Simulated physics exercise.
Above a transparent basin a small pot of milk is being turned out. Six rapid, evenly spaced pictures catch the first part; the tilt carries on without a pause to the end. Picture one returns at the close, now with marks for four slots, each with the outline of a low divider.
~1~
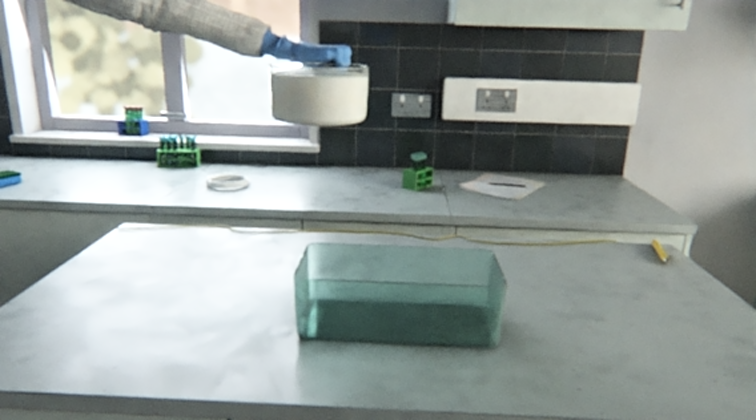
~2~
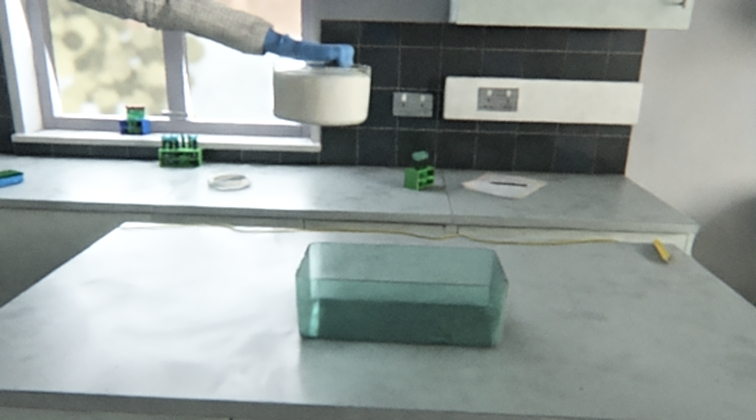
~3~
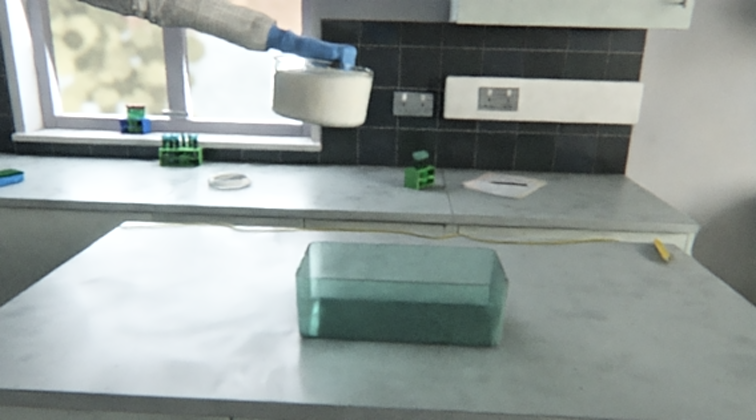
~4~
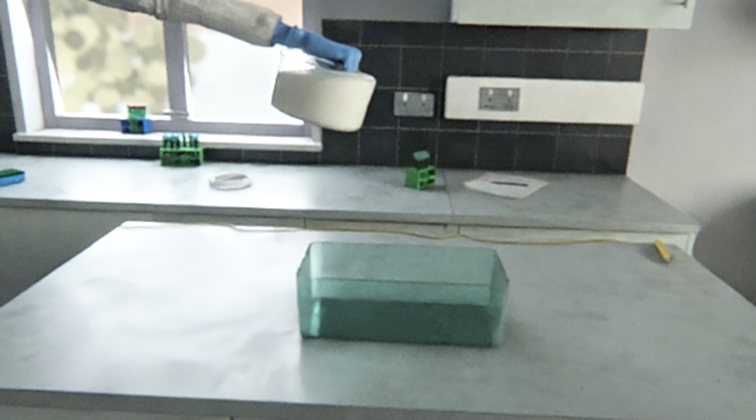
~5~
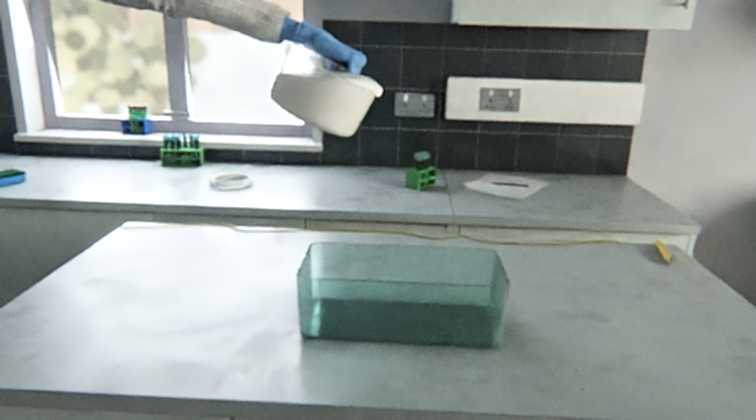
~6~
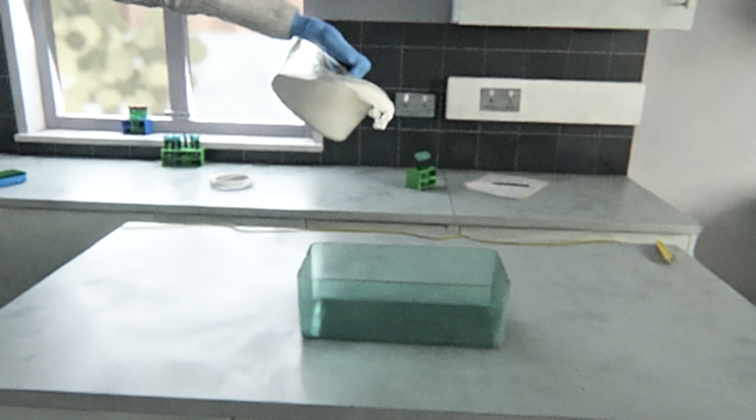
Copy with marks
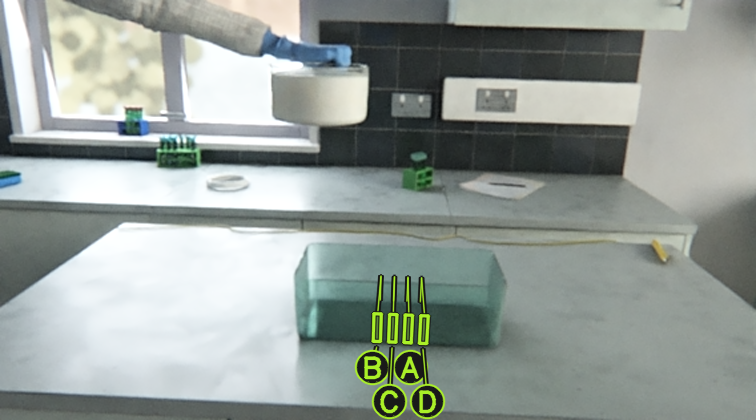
A blue-gloved hand holds a small pot of white liquid upright above a transparent, greenish basin on a pale table. The hand gradually tilts the pot to the right, its lip lowering, until the liquid slips over the edge and a short stream curls down just beyond it.
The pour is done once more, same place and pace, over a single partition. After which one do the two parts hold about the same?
Best: D.
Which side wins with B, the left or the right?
The right side.
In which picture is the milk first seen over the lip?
Picture 5.
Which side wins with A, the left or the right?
The right side.
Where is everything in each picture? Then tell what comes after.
Upright, lip at (366, 66); basin from (297, 336) to (499, 345); nothing has left yet.
Upright, lip at (369, 67); nothing has left yet.
Tipped about 7°, lip at (371, 71); nothing has left yet.
Tipped about 15°, lip at (374, 79); nothing has left yet.
Tipped about 26°, lip at (376, 90); milk is over the lip, down to (376, 90).
Tipped about 38°, lip at (375, 102); milk is over the lip, down to (382, 125).
On the marked copy, A at (407, 348); B at (376, 346); C at (392, 347); D at (422, 349).
If A is chosen, about 26 % ends left of the wall and 71 % right of it; 3 % is lost outside.
If B is chosen, about 8 % ends left of the wall and 89 % right of it; 4 % is lost outside.
If C is chosen, about 12 % ends left of the wall and 84 % right of it; 4 % is lost outside.
If D is chosen, about 48 % ends left of the wall and 48 % right of it; 4 % is lost outside.
